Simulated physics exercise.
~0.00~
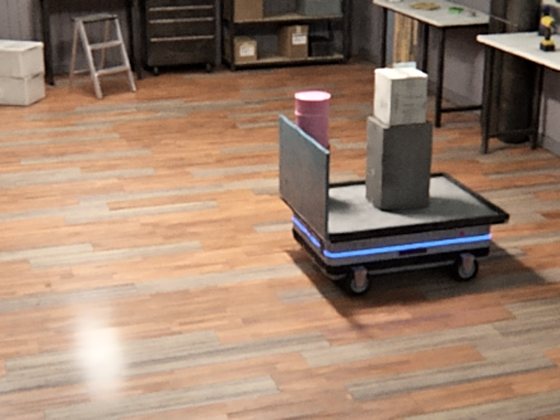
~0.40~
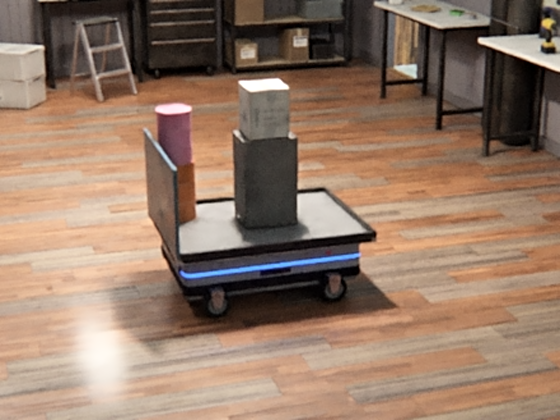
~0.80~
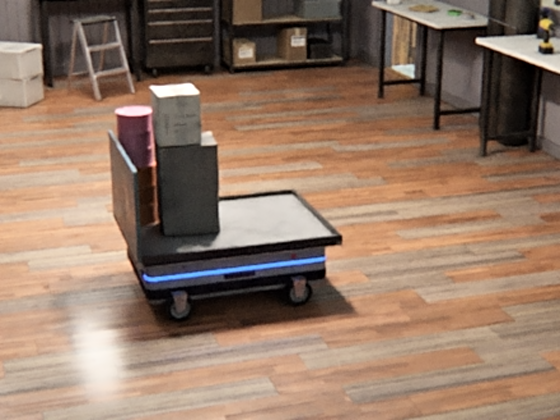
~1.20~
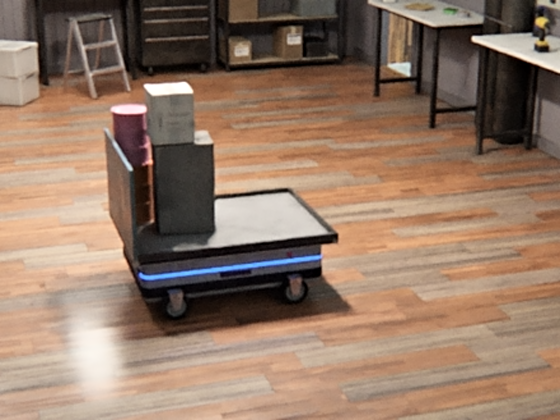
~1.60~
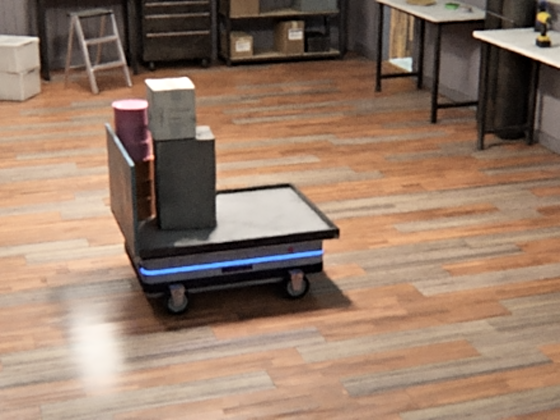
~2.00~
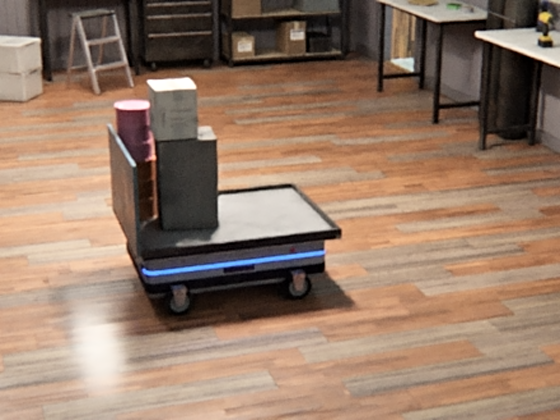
A flat cart with a blue light strip rolled left across a wooden floor and stopped, while the grey box and the white box on top of it slid toward the front board, ending upright beside the pink canister, which stayed in its place.
